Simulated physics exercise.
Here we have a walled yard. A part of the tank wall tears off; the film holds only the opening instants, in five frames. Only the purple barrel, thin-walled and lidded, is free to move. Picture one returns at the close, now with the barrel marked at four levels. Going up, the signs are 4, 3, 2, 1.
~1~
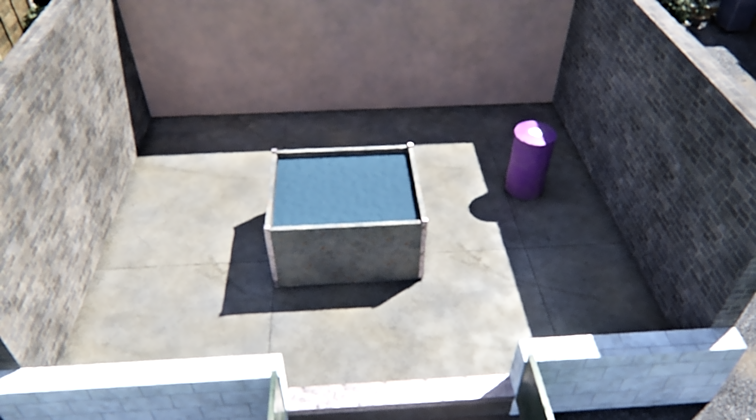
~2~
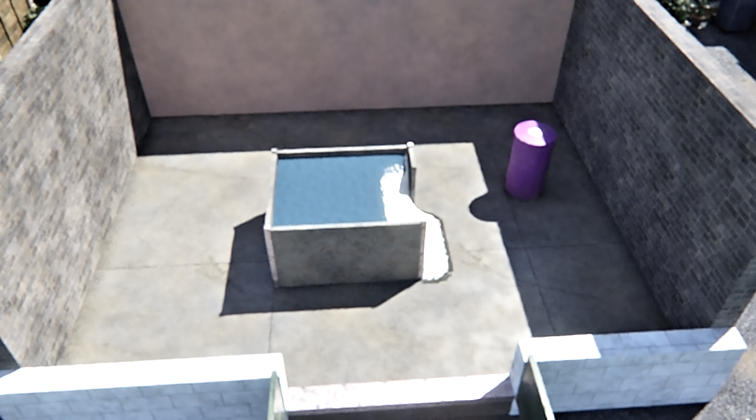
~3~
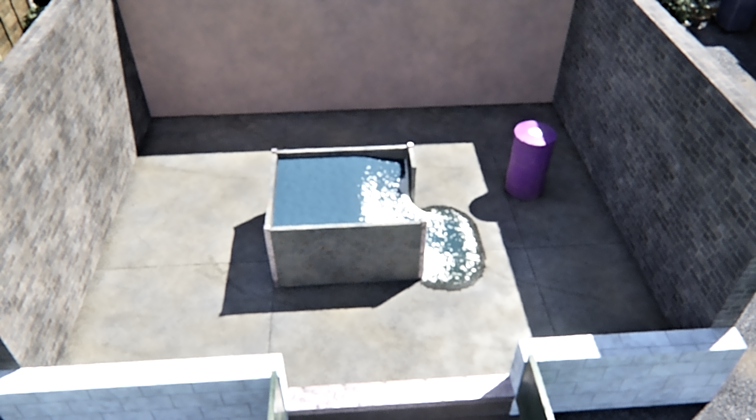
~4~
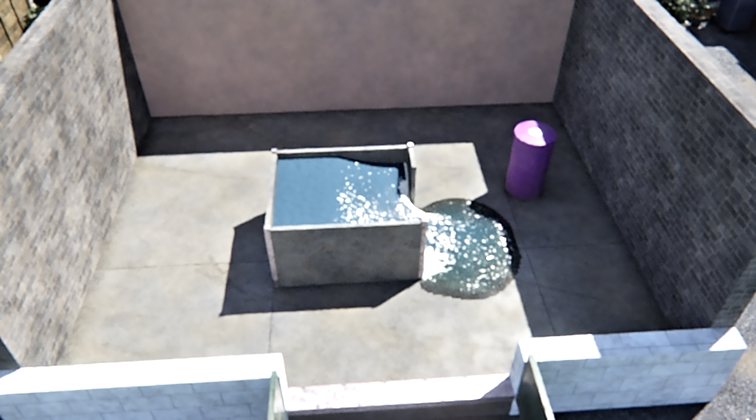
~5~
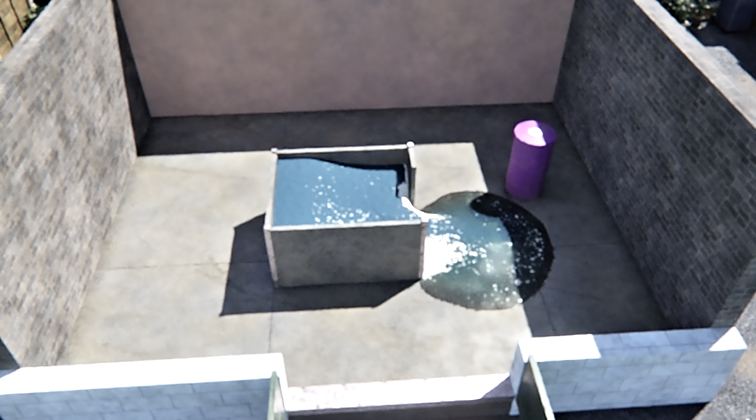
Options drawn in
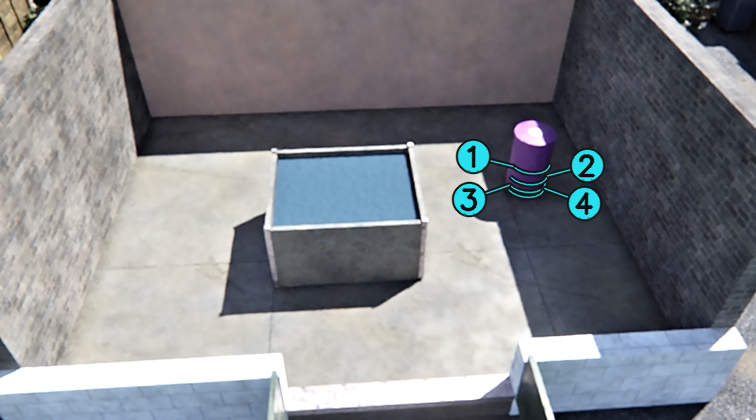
Water pouring from the right side of a square tank, spreading across a walled yard's floor toward a motionless purple barrel.
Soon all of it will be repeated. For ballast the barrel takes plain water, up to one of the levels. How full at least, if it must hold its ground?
It is 2.
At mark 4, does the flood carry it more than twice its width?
Yes.
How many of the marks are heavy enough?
Two of them.
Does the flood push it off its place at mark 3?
Yes, that goes wrong.
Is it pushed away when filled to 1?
No, not at all.
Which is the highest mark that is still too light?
Mark 3.
In cyan, 1 at (535, 173); 2 at (532, 184); 3 at (530, 192); 4 at (529, 197); from the bottom up 4, 3, 2, 1.
For mark 1, it does not move.
For mark 2, it does not move.
For mark 3, it is pushed about its own width away.
For mark 4, it is pushed about 5 times its own width away.
